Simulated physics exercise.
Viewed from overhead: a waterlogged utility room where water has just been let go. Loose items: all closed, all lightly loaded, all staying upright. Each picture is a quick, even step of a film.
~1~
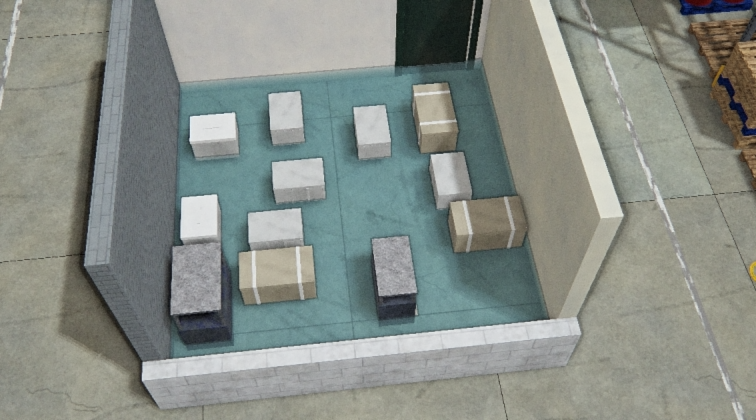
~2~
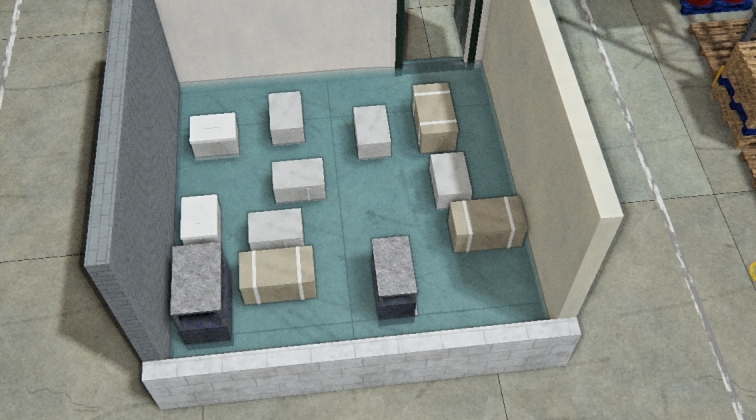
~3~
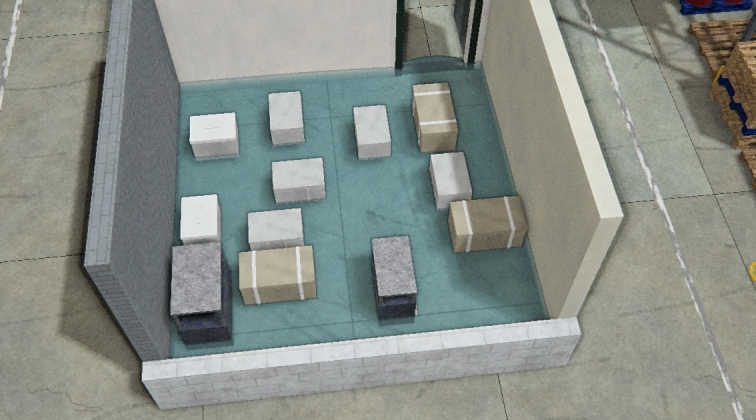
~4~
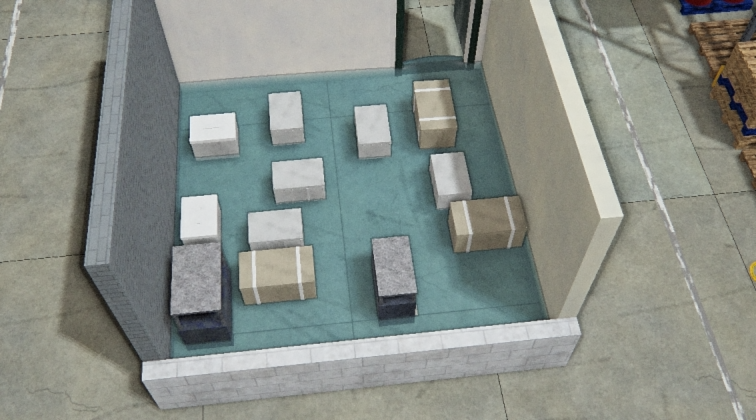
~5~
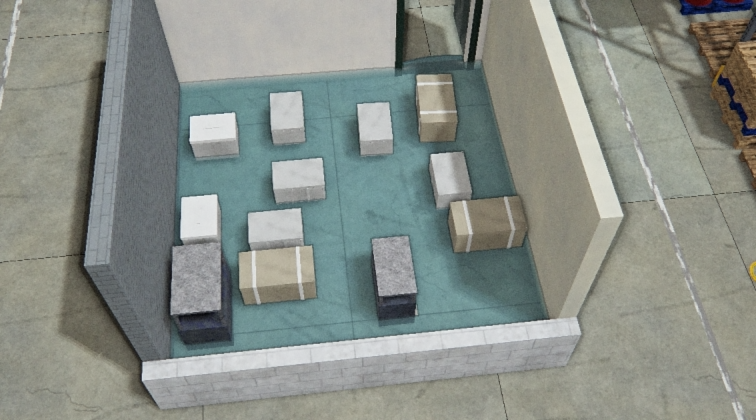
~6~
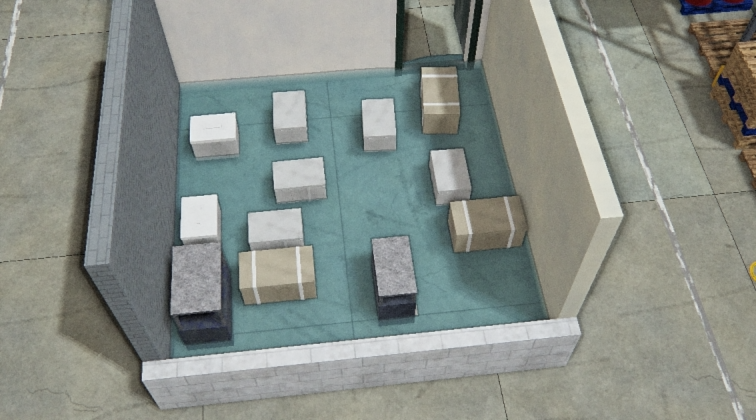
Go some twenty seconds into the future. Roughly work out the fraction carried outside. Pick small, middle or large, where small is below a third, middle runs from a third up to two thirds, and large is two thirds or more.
Middle.
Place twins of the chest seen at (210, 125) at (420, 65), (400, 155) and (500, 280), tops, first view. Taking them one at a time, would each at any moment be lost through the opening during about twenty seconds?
Outcome for each, listed in order: Leaves, leaves, does not leave.
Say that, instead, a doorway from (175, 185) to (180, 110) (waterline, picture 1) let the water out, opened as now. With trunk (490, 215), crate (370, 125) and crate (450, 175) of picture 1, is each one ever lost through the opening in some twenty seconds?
Each in turn: Never leaves, exits, never leaves.
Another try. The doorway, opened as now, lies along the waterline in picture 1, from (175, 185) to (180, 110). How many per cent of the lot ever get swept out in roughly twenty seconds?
It works out at 70 percent.
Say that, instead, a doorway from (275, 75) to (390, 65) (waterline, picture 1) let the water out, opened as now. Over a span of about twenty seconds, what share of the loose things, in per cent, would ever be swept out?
Roughly 70 in a hundred.
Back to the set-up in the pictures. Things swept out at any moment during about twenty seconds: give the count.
So that is 5.
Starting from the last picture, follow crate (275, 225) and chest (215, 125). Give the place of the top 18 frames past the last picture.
Near (296, 202) and (237, 116).
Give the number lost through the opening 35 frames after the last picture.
That comes to 4.
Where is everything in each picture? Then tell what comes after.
In the first picture, a trunk at (435, 108), afloat; a crate at (372, 124) floats; 0 of 10 have shifted.
In the second picture, a trunk at (435, 108) floats; a crate at (372, 124), afloat; 0 of 10 have shifted.
In the third picture, a trunk at (435, 108), afloat; a crate at (372, 124) floats; 0 of 10 have shifted.
In the fourth picture, a trunk at (435, 104), afloat, close to its start; a crate at (372, 124), afloat; 1 of 10 have shifted.
In the fifth picture, a trunk at (437, 98), afloat, close to its start; a crate at (375, 121), afloat, close to its start; 2 of 10 have shifted.
In the sixth picture, a trunk at (440, 90) floats, a stride from its start; a crate at (379, 117), afloat, close to its start; 4 of 10 have shifted.
A moment on, 1 of 10 are out; 9 afloat.
Next, 2 of 10 are out; 8 afloat.
Later, 4 of 10 are out; 6 afloat.
In the end, 5 of 10 are out; 5 afloat.
